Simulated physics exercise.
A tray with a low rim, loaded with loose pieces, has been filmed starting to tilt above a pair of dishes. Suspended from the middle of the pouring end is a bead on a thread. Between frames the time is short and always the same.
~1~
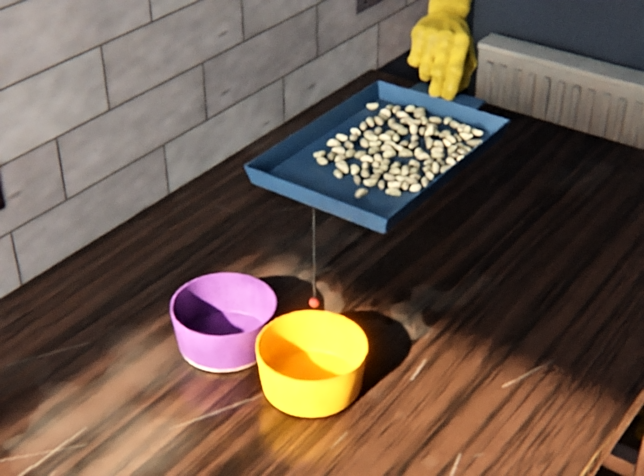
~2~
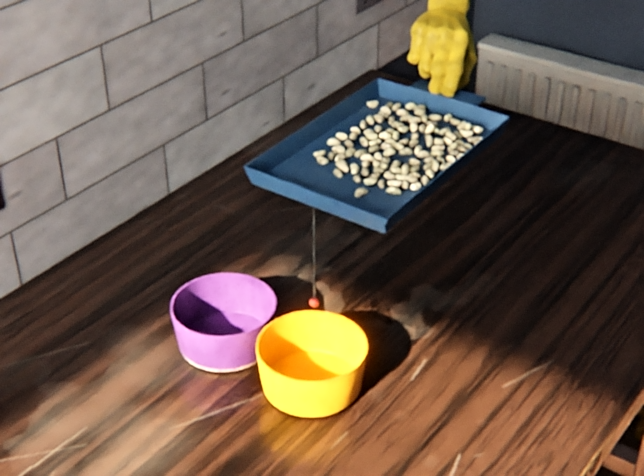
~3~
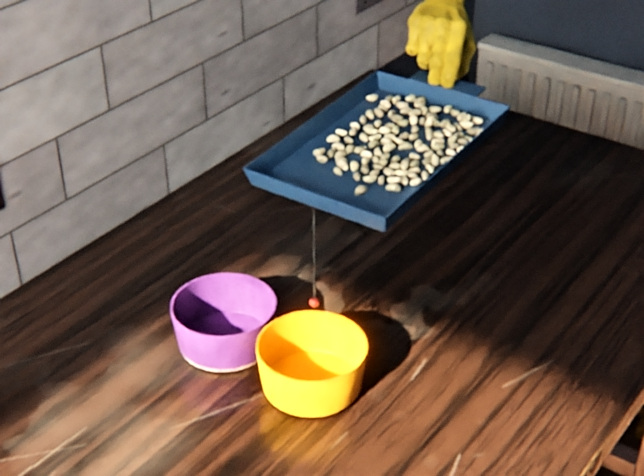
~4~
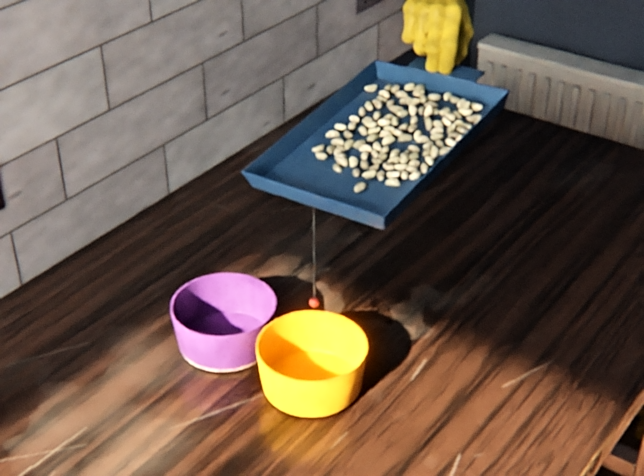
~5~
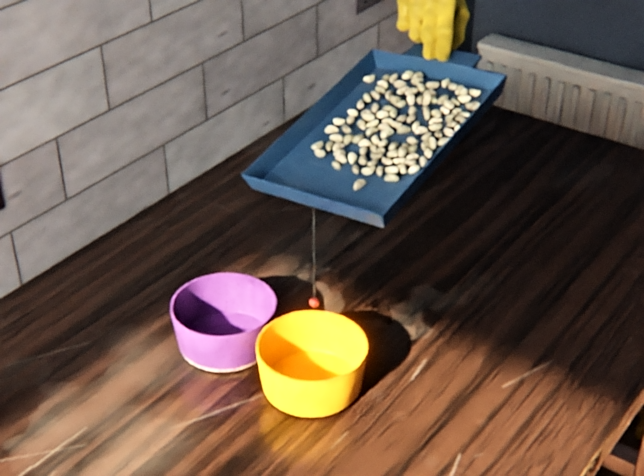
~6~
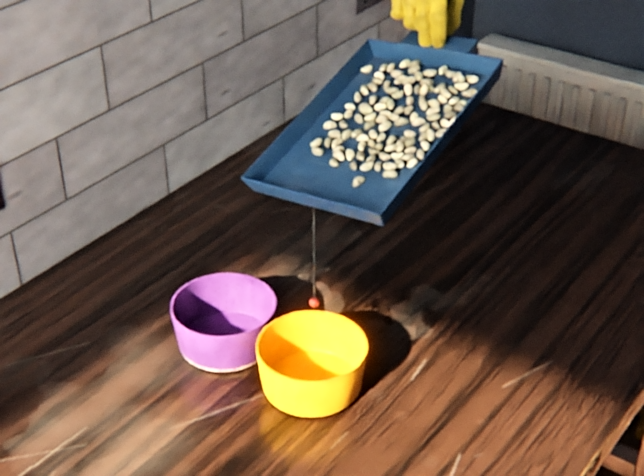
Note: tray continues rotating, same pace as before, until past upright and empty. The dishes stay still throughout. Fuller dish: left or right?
More will pour into the dish on the left side.
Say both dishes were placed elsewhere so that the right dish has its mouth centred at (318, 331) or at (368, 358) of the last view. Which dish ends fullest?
Answer, in order: The one to the left and the one to the left.
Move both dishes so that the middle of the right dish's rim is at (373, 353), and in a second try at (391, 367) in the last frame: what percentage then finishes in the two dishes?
In order: 70 percent, then 30 percent.
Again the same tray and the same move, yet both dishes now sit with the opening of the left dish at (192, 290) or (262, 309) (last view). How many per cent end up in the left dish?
It comes to near 30 per cent the first time and near 90 per cent the second time.
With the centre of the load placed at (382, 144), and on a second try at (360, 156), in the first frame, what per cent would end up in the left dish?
Close to 90 %, followed by close to 80 %.
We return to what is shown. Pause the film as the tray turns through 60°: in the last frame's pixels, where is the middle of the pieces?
Roughly (283, 176).
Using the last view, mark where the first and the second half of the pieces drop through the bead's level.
The early half goes through (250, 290), the late half through (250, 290).
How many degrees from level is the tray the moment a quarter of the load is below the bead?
That happens at around 85°.
Just after the last frame, tray tipped steeply; almost all on the tray; about a tenth in the air.
A moment on, tray tipped right over; roughly two thirds on the tray; just a few in the right dish; roughly a quarter in the left dish; just a few outside both; about a tenth in the air.
Further on, tray tipped past a quarter turn; about a tenth in the right dish; the larger part in the left dish; just a few outside both.
When it is over, tray tipped past a quarter turn; about a tenth in the right dish; the larger part in the left dish; just a few outside both.
